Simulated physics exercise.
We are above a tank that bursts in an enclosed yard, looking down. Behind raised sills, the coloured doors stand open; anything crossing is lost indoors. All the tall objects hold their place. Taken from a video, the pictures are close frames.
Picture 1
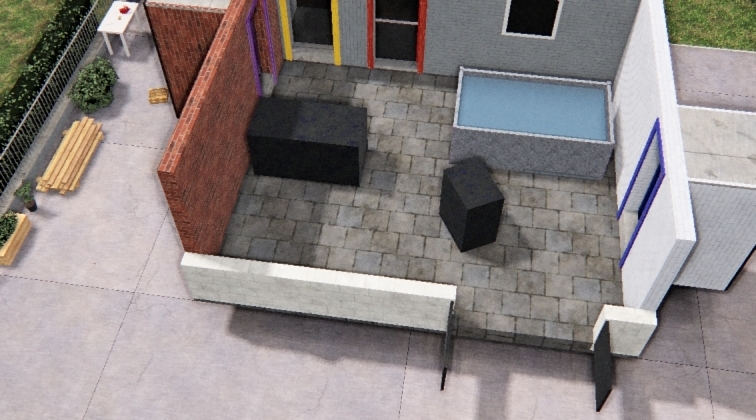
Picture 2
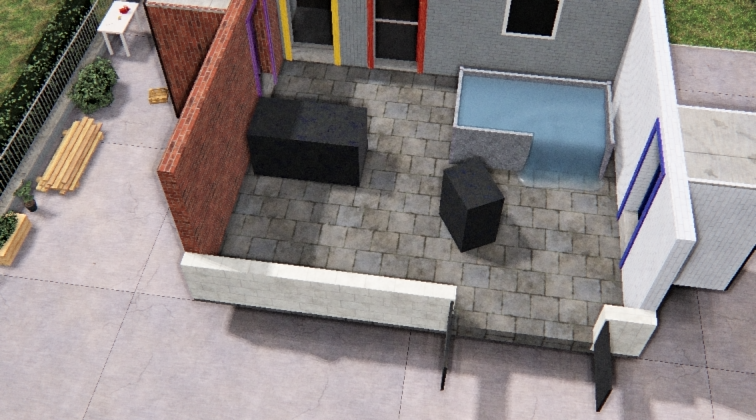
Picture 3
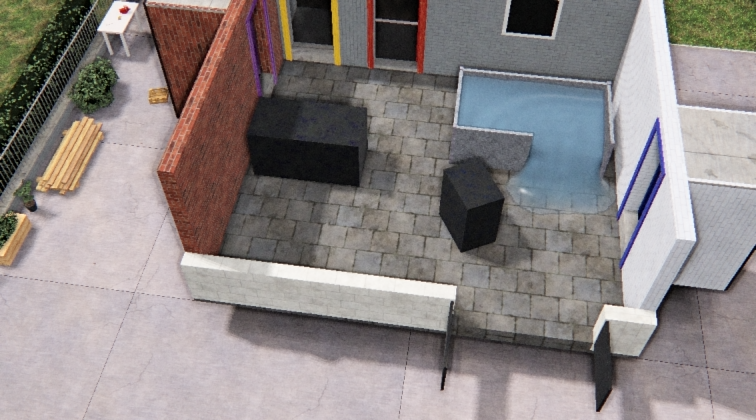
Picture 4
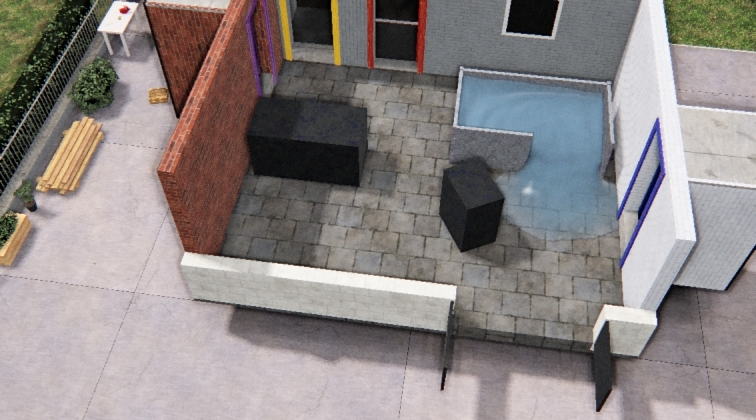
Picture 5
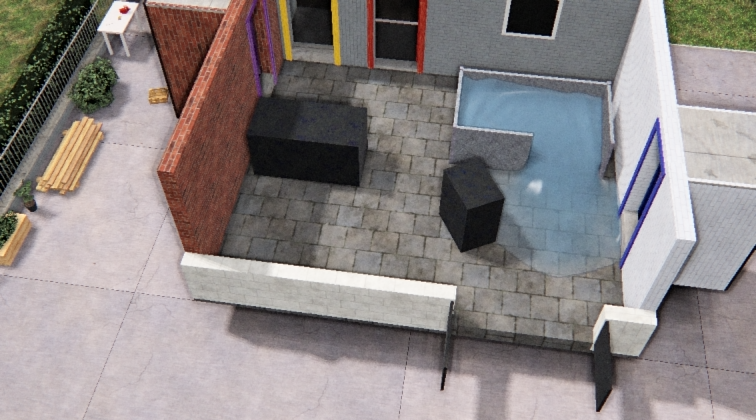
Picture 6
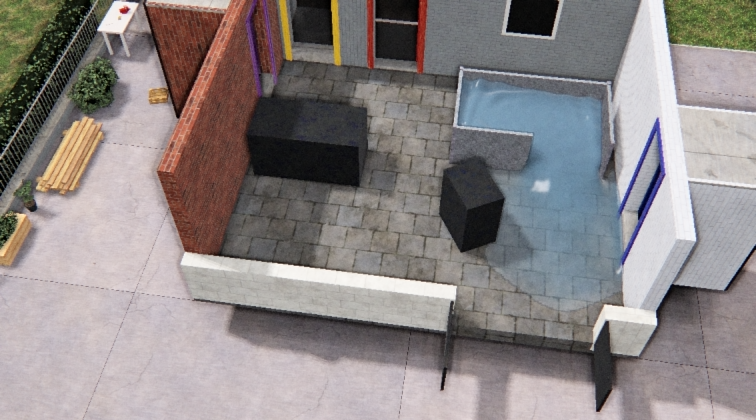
In a walled yard, a tank's front opens and water spreads across the paving past a dark block.
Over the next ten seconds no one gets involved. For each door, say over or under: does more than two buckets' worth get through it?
Yellow door: Under, red door: Under, blue door: Under, purple door: Under.
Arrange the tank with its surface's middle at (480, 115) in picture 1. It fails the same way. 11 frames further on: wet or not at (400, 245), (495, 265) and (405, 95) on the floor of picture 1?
Well, in the order you listed them, they'd be unreached, reached by the flood and unreached.
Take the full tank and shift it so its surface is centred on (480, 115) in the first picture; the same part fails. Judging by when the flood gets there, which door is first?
It's the door marked blue.
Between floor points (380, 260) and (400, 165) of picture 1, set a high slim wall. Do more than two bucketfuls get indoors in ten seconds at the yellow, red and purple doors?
Note - yellow door: Does not reach it; red door: Does not reach it; purple door: Does not reach it.
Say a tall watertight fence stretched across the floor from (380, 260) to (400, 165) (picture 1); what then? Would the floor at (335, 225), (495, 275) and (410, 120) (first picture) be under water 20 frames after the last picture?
Taking the points in turn, they are high and dry, inundated and high and dry.
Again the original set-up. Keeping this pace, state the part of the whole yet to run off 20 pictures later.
Roughly 60 out of every hundred parts.
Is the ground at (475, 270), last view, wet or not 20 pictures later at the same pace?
That spot would be soaked.
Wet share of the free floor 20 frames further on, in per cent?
Around 35 percent.
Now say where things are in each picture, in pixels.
In the first frame, still water in the tank at (533, 108).
In the second frame, the front is at (521, 178), out from the gap at (565, 161).
In the third frame, the front is at (524, 204), out from the gap at (564, 163).
In the fourth frame, water pours out at (564, 164) and has run to (544, 237).
In the fifth frame, water pours out at (564, 165) and has run to (558, 273).
In the sixth frame, the front is at a hidden place, out from the gap at (564, 165).
A moment on, water covers 25 % of the floor; the yellow door not reached, the red door not reached, the blue door wet at the sill, nothing in, the purple door not reached.
Next, water covers 30 % of the floor; the yellow door not reached, the red door not reached, the blue door under two buckets in, the purple door not reached.
Then, water covers 35 % of the floor; the yellow door not reached, the red door not reached, the blue door under two buckets in, the purple door not reached.
Later, water covers 50 % of the floor; the yellow door not reached, the red door not reached, the blue door under two buckets in, the purple door not reached.
In the end, water covers 60 % of the floor; the yellow door not reached, the red door not reached, the blue door under two buckets in, the purple door not reached.
